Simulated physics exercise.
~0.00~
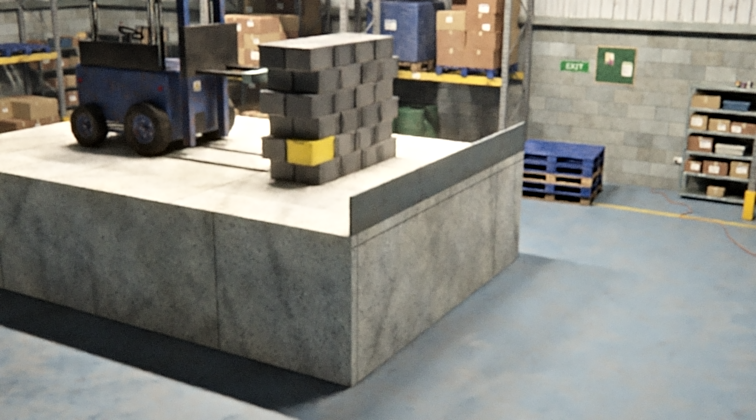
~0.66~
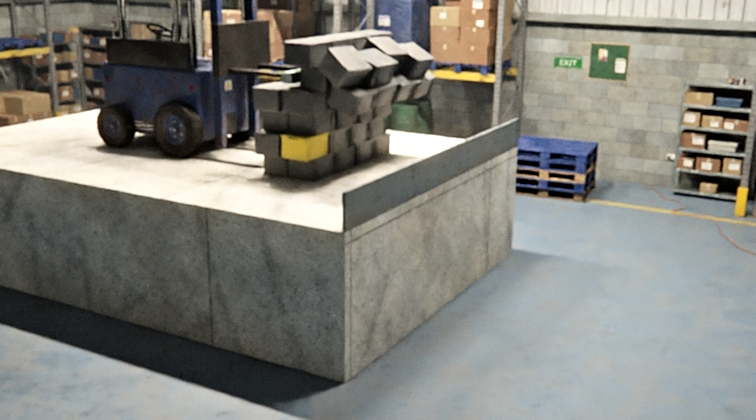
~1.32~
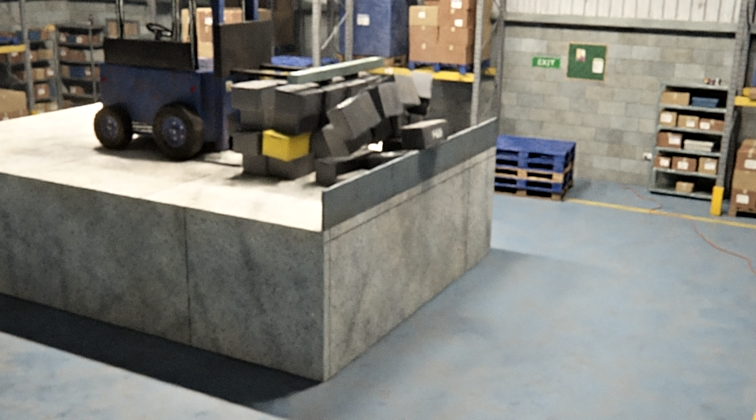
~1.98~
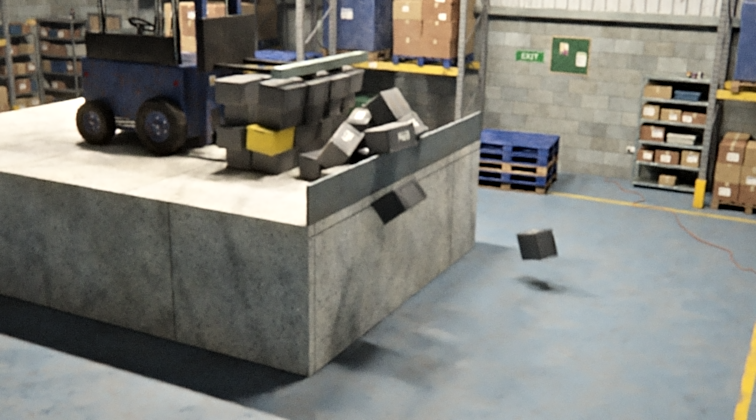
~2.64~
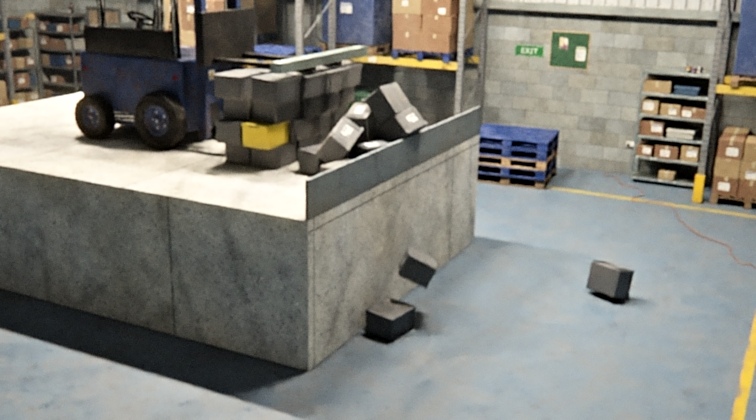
A blue lift truck pushed a beam into a stack of dark totes on a raised platform, toppling the upper rows rightward against the edge board; a few tumbled over onto the floor, while the yellow one stayed in the remaining pile.
